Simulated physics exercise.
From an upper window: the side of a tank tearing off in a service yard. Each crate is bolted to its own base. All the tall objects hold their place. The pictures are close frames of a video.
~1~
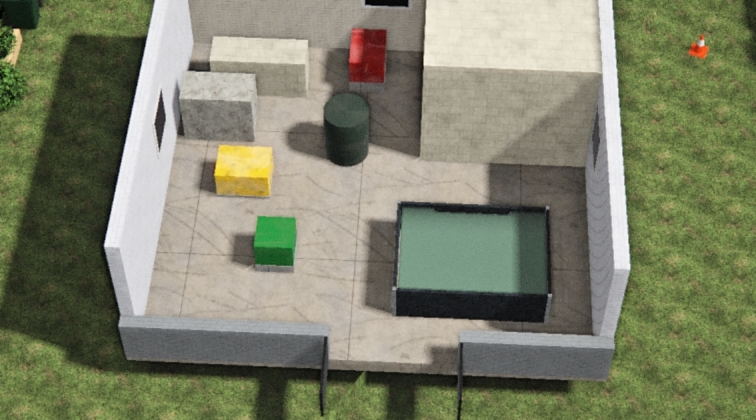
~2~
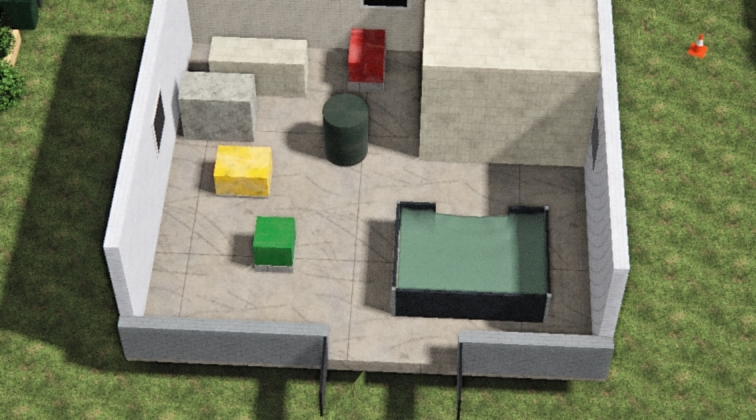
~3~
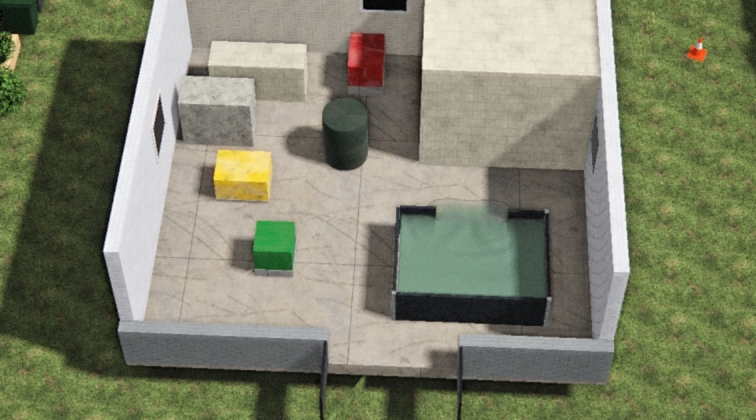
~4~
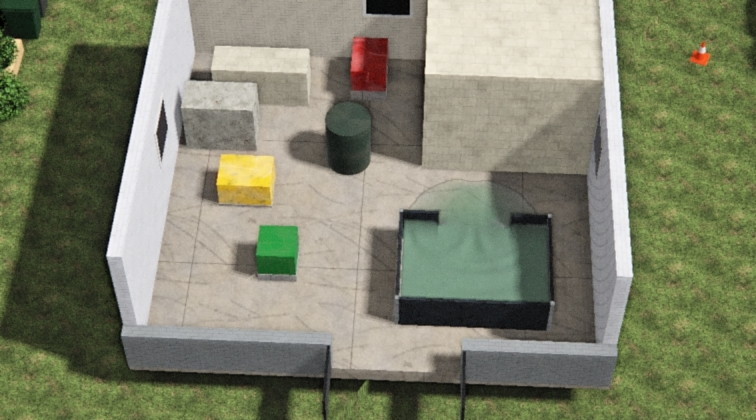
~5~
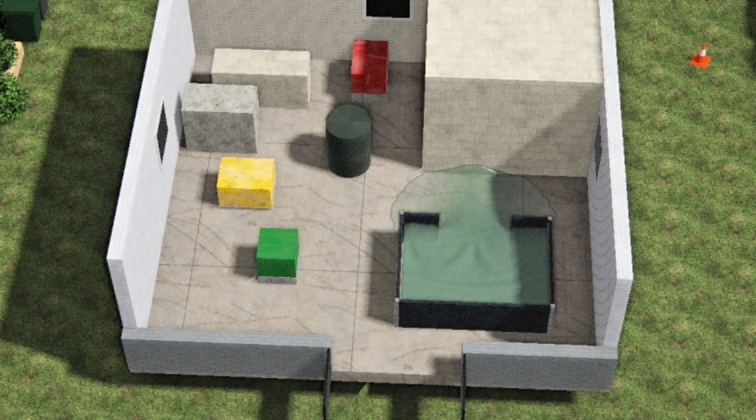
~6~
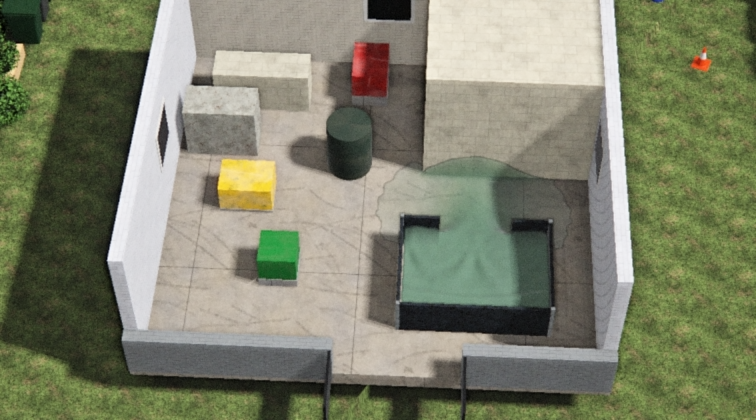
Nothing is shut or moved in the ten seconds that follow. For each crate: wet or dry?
The red crate stays dry; the green crate stays dry; the yellow crate gets wet.
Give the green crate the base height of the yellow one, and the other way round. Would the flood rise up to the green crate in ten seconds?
The green crate gets wet.
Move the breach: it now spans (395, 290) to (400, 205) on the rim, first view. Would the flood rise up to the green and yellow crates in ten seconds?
My reading: The green crate is wetted; the yellow crate takes water.
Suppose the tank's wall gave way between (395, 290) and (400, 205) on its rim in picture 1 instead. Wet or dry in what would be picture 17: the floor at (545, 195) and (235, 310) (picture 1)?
One after the other: No water, wet.
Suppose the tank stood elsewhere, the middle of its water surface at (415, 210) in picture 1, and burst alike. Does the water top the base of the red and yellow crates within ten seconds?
My reading: Red ends up wet, yellow takes water.
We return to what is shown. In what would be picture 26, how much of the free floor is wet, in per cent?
Roughly 55 per cent.
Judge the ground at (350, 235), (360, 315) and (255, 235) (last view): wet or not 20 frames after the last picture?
As listed: Covered, no water, under water.
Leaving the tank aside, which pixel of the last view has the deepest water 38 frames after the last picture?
I would point to (592, 372).
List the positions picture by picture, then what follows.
The first picture shows the water tank at (472, 251) is whole and still.
In the second picture, the front is at a hidden place, out from the gap on the water tank's far side.
In the third picture, the front is at (507, 209), out from the gap on the water tank's far side.
In the fourth picture, water pours out on the water tank's far side and has run to (452, 183).
In the fifth picture, the front is at (431, 173), out from the gap on the water tank's far side.
In the sixth picture, water pours out on the water tank's far side and has run to (410, 168).
A moment on, water covers 15 % of the floor; the red crate not reached, the green crate not reached, the yellow crate not reached.
Next, water covers 30 % of the floor; the red crate water round its plinth, the green crate not reached, the yellow crate water round its plinth.
Then, water covers 55 % of the floor; the red crate water round its plinth, the green crate water round its plinth, the yellow crate water round its plinth.
Later, water covers 90 % of the floor; the red crate water round its plinth, the green crate water round its plinth, the yellow crate water round its plinth.
In the end, water covers 100 % of the floor; the red crate stayed above the water, the green crate stayed above the water, the yellow crate was topped.
